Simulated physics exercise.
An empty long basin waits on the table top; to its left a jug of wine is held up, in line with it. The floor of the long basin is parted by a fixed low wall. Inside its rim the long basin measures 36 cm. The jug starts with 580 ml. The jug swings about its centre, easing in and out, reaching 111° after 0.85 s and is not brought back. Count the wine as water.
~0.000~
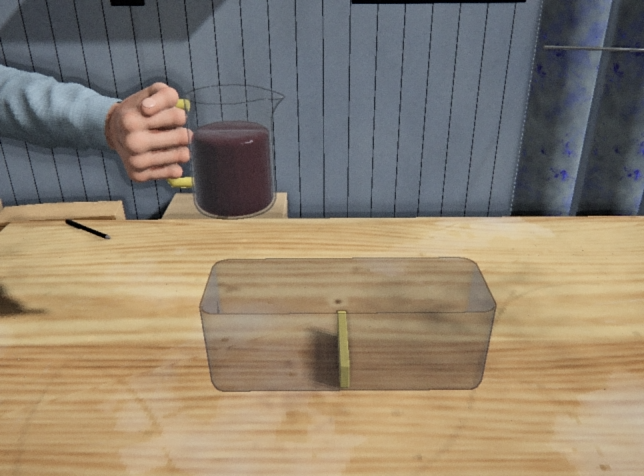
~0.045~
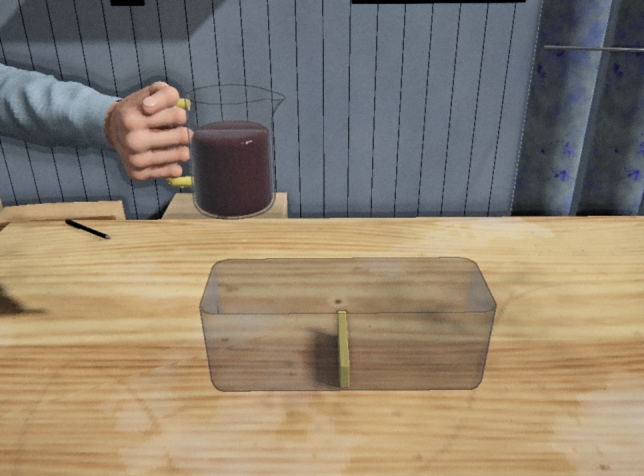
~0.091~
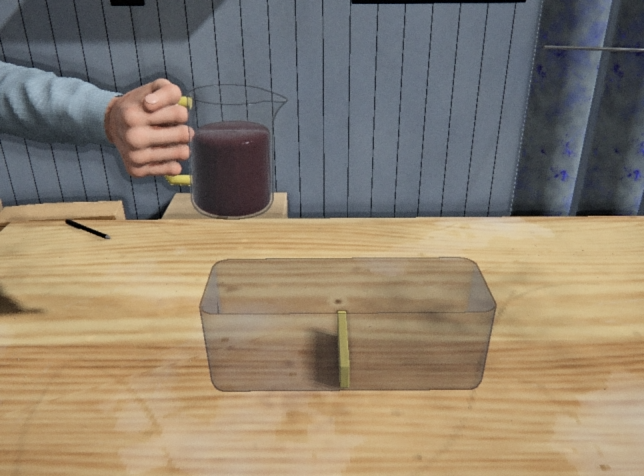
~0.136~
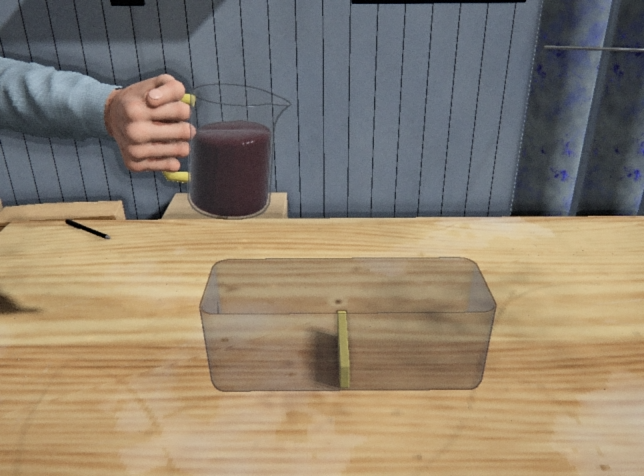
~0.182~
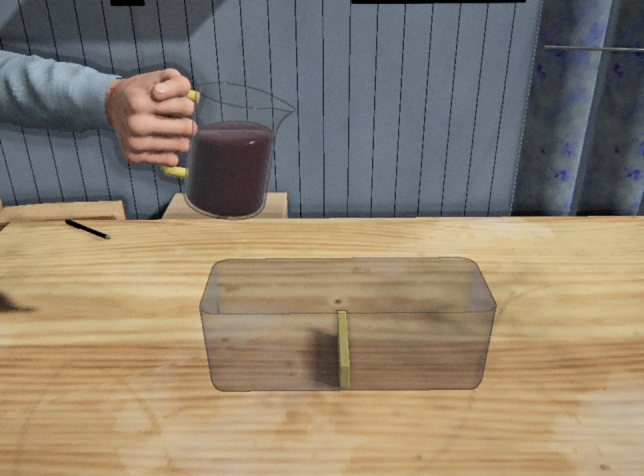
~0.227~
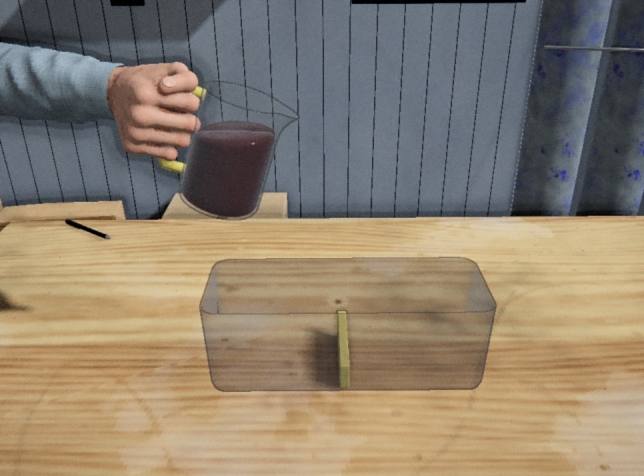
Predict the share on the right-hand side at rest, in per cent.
Roughly 79 per cent is past the wall.
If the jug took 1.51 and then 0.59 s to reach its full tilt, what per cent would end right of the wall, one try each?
First 80, then 80 per cent.
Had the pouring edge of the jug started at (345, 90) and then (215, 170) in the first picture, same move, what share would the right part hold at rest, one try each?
First 85, then 10 per cent.
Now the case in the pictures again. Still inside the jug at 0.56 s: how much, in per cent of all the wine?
Near 86 in a hundred.
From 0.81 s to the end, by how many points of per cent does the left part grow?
Some 16 per cent.
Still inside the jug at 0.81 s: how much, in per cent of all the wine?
About 28 per cent.
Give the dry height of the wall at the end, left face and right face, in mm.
Some 30 mm on the left and 14 mm on the right.
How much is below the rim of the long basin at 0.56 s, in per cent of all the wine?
About 0 per cent.
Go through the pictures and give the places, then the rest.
The first picture shows tilt 0°; pouring edge (285, 96); surface from (192, 130) to (269, 130); the long basin's rim runs from (207, 286) to (485, 284); the wall's top is at (343, 338).
The second picture shows tilt 1°; pouring edge (285, 96); surface from (192, 131) to (270, 130).
The third picture shows tilt 3°; pouring edge (288, 99); surface from (192, 130) to (270, 130).
The fourth picture shows tilt 7°; pouring edge (291, 103); surface from (193, 131) to (272, 130).
The fifth picture shows tilt 12°; pouring edge (296, 109); surface from (195, 132) to (274, 131).
The sixth picture shows tilt 18°; pouring edge (300, 116); surface from (192, 138) to (276, 131).
By 0.56 s the tilt is 83° and 87 per cent is still to pour, 0 is left of the wall and 0 right of it.
By 0.81 s the tilt is 110° and 28 per cent is still to pour, 4 is left of the wall and 38 right of it.
By 1.07 s the tilt is 111° and 2 per cent is still to pour, 14 is left of the wall and 76 right of it.
By 1.35 s the tilt is 111° and 0 per cent is still to pour, 19 is left of the wall and 79 right of it.
At rest 19 per cent lies left of the wall, 79 right of it and 2 outside.
